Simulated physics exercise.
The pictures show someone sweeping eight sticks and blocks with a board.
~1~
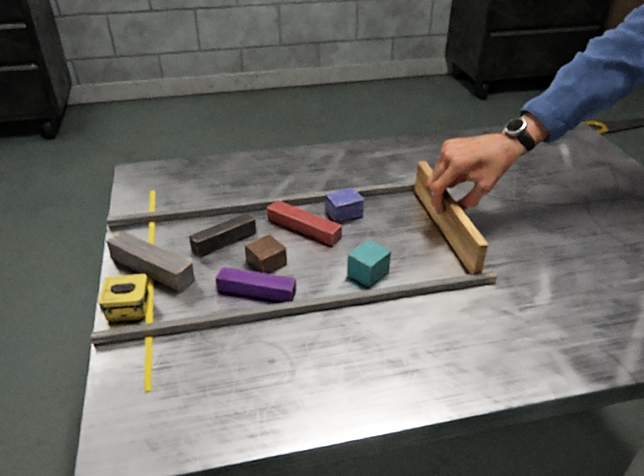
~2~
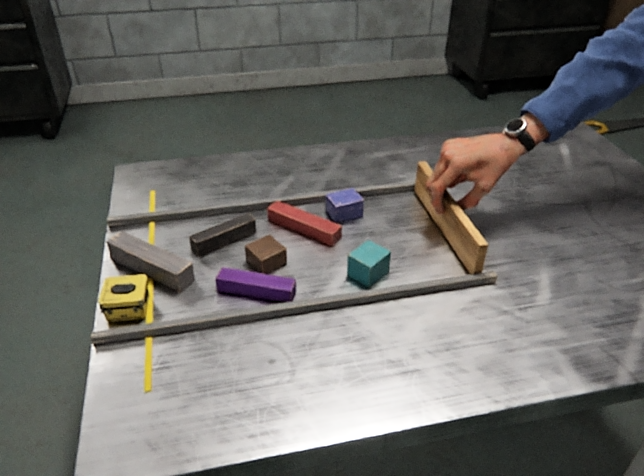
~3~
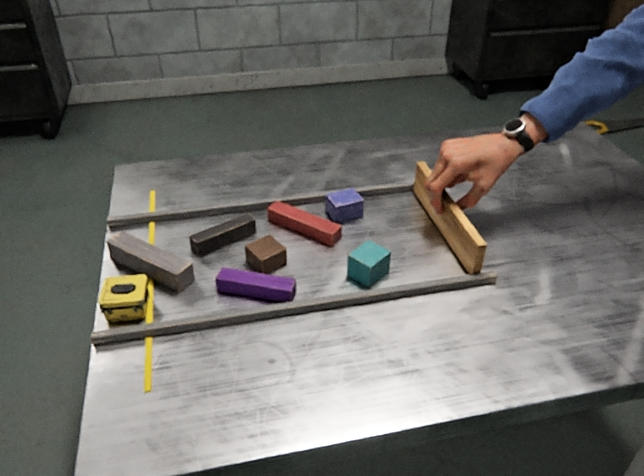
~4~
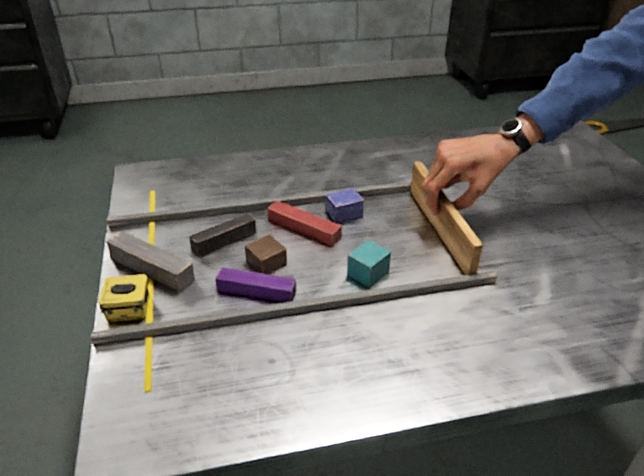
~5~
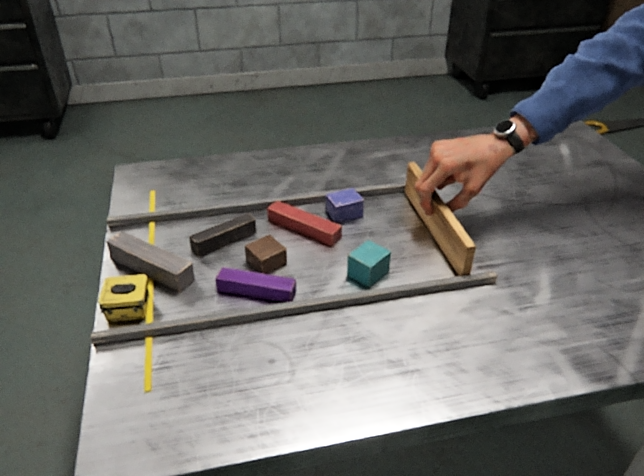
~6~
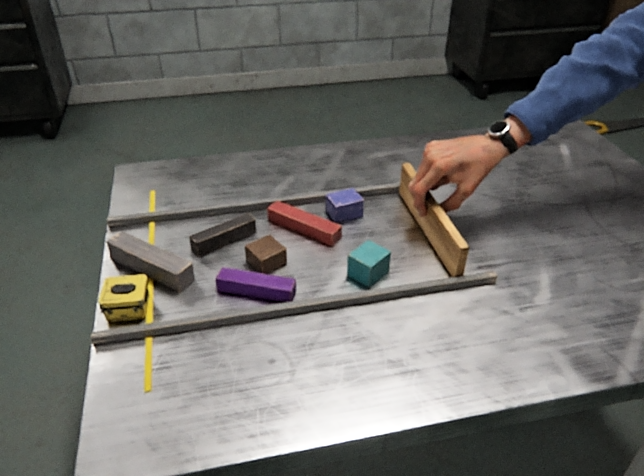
On a metal table, a hand in a blue sleeve held a wooden board upright between two rails, then slid it slightly left toward some scattered coloured blocks and bars, which stayed still.
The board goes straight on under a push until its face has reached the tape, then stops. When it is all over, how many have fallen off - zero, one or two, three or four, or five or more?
By then three or four have fallen off.
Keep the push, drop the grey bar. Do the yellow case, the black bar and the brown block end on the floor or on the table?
Result - yellow case: Gone; black bar: Gone; brown block: Up.
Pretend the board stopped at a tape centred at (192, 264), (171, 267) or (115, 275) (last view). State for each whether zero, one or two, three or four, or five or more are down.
In the order the places were given: 1 or 2, either one or two, more than four.
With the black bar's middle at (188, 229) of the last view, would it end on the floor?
Here the black bar departs.
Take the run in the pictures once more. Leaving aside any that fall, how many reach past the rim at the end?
It's 3.
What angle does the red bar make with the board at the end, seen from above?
About 40 degrees.
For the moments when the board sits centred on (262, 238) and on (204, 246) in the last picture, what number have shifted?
The count reaches 8 first and 8 second.
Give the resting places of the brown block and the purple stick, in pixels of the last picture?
You'll see the brown block at (116, 273), with the purple stick at (104, 320).
A little later, none off yet; yellow case at rest near (126, 298); grey bar at rest near (150, 261); black bar moving near (220, 236).
When it is over, the number that fall off is three or four; down, black bar, grey bar and yellow case.
